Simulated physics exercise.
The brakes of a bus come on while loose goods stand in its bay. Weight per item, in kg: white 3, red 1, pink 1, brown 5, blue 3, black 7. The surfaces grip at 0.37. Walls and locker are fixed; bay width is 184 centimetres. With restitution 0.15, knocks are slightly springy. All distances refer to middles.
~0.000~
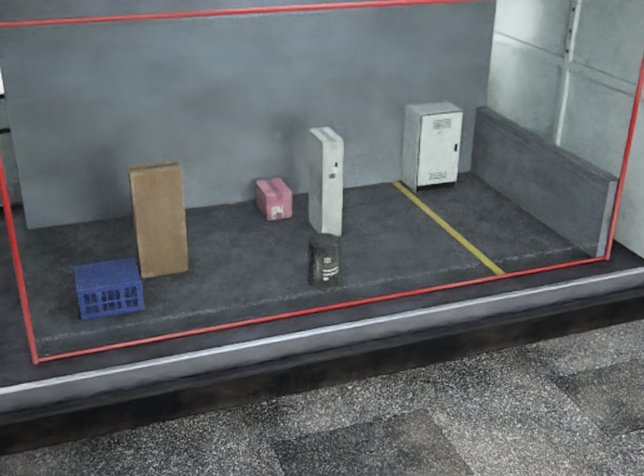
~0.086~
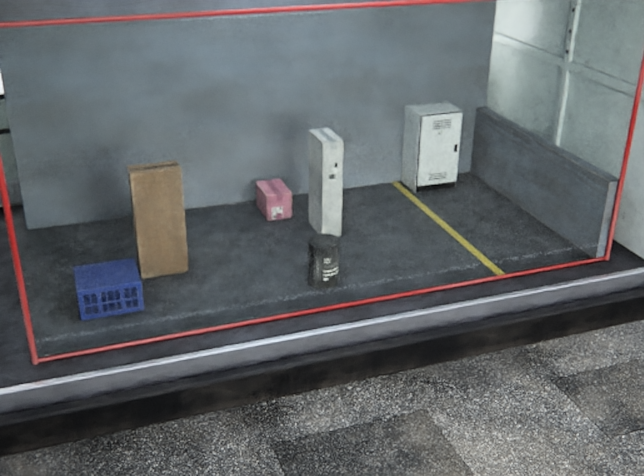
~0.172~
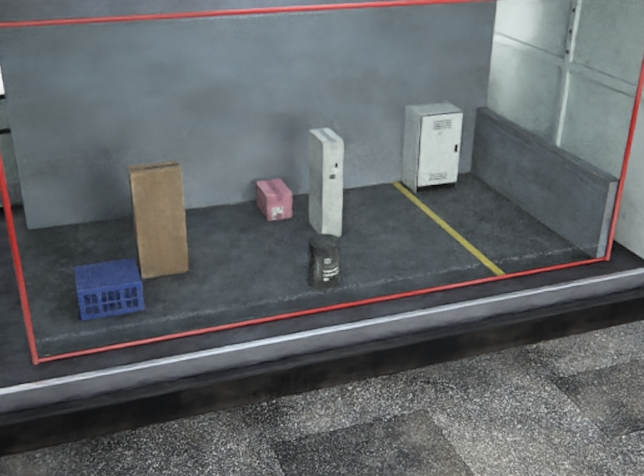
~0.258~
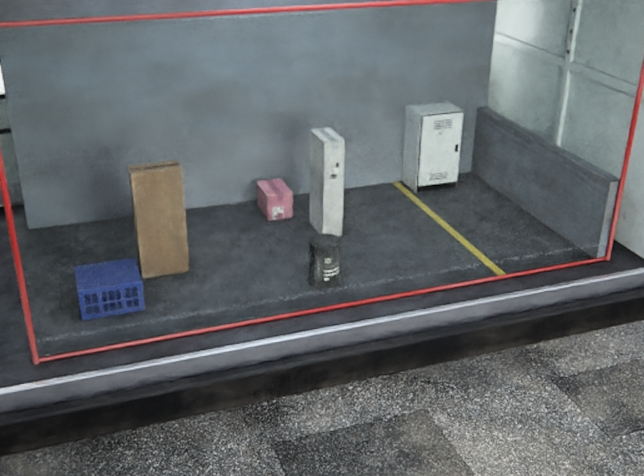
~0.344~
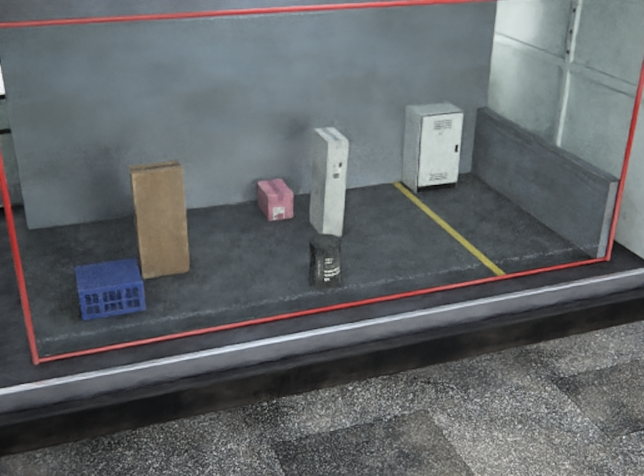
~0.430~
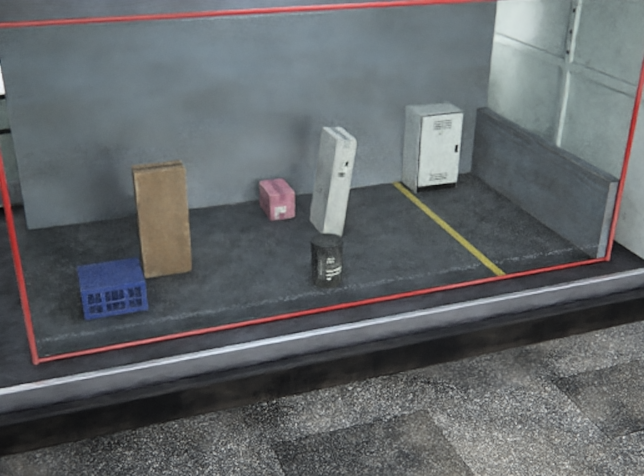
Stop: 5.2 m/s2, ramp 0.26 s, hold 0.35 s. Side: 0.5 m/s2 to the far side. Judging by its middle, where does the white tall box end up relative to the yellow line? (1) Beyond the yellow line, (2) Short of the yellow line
(2) Short of the yellow line.
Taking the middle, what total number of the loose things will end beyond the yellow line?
0 in total.
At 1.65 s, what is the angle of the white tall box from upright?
Tilt: Approx. 90°.
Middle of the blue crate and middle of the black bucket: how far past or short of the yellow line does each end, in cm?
The blue crate ends 230 cm short and the black bucket ends 90 cm short.
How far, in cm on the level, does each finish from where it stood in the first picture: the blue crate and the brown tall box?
Lab note: Blue crate shifted 30, brown tall box shifted 25.
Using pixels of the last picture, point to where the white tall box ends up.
Somewhere close to (412, 207).
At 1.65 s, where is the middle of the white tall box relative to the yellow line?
Roughly 15 cm short.
After 0.75 s the white tall box is 48 cm short of the yellow line, tilted 65°, near (377, 195) in the last picture's view.
After 1.15 s the white tall box is 17 cm short of the yellow line, tilted 90°, near (412, 207) in the last picture's view.
After 1.65 s the white tall box is 17 cm short of the yellow line, tilted 90°, near (412, 207) in the last picture's view; the pink carton 92 cm short of the yellow line, tilted 0°.
Final state at 1.9 s, white tall box stops short of the yellow line; red carton stops short of the yellow line; pink carton stops short of the yellow line; brown tall box stops short of the yellow line; blue crate stops short of the yellow line; black bucket stops short of the yellow line.
